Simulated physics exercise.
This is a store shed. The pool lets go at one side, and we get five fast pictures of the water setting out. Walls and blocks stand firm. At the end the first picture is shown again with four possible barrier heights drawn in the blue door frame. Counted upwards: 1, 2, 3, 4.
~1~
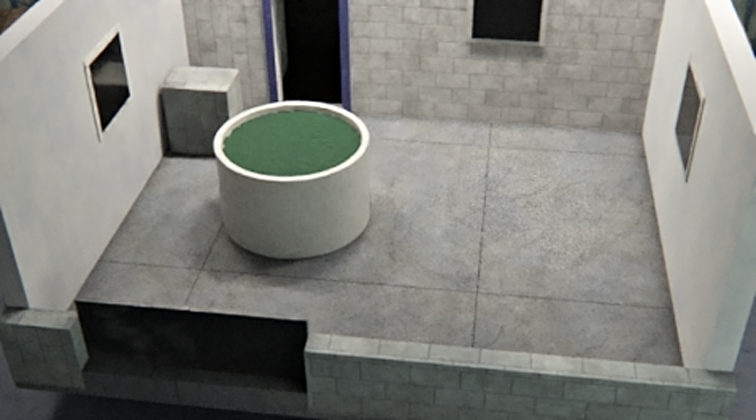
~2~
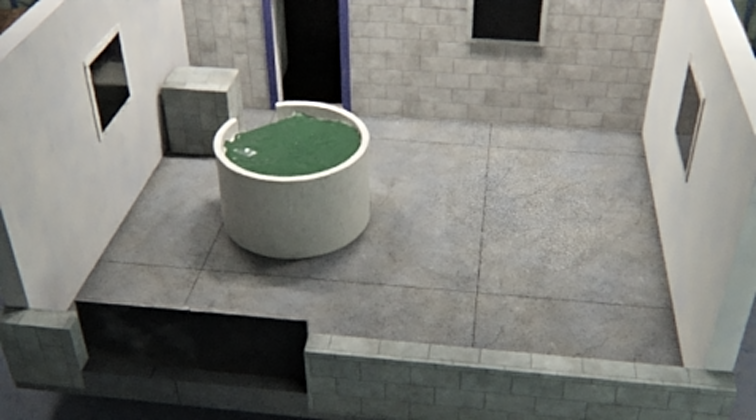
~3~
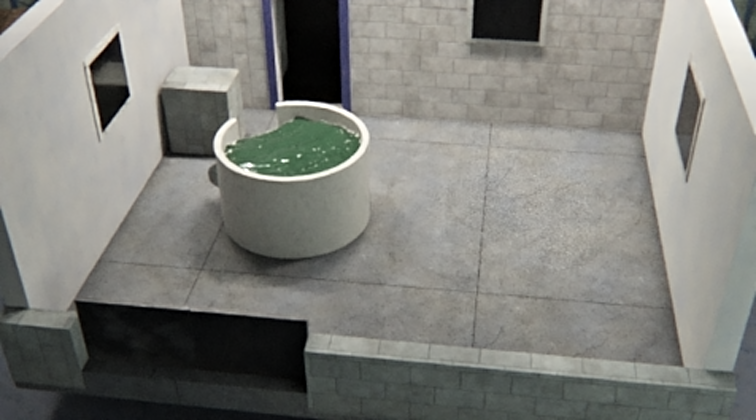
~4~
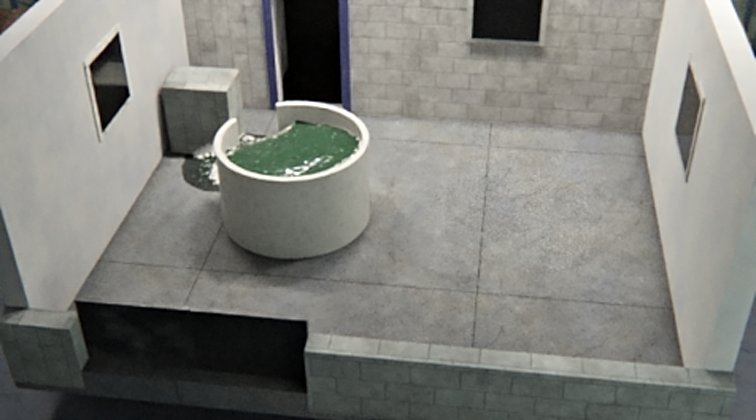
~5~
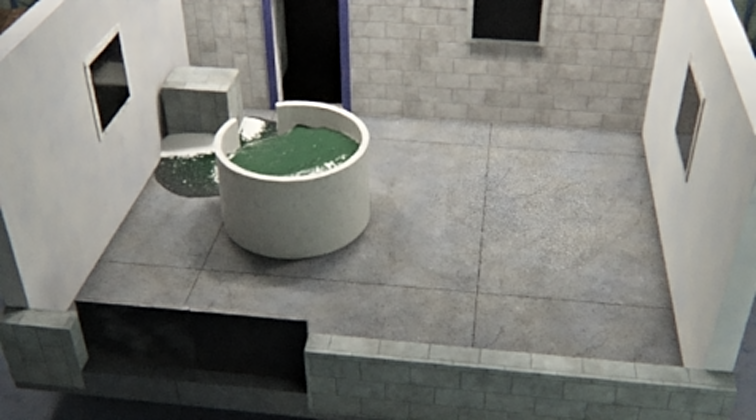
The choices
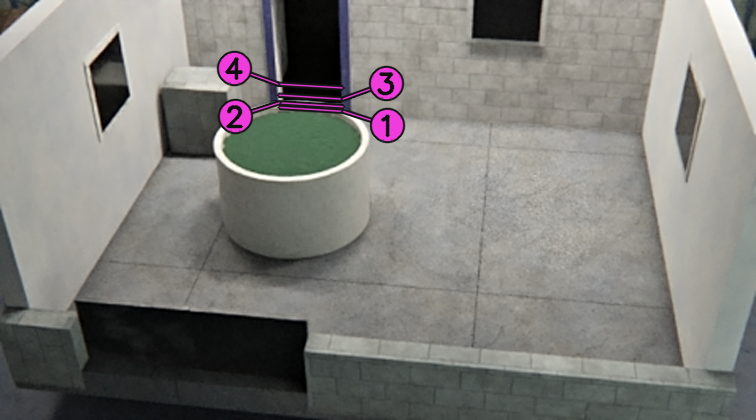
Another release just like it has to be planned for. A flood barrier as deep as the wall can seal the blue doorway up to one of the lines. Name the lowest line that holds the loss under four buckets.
4 is the one.
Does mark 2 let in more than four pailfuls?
Yes, it does.
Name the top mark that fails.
Mark 3.
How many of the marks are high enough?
One of the four.
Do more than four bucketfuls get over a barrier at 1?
Yes, that goes wrong.
On the marked copy, 1 at (311, 109); 2 at (311, 104); 3 at (310, 97); 4 at (310, 86); from the bottom up 1, 2, 3, 4.
If 1 is chosen, dozens of bucketfuls pour in.
If 2 is chosen, dozens of bucketfuls pour in.
If 3 is chosen, about 8 bucketfuls get in.
If 4 is chosen, a splash gets over, under a bucket.
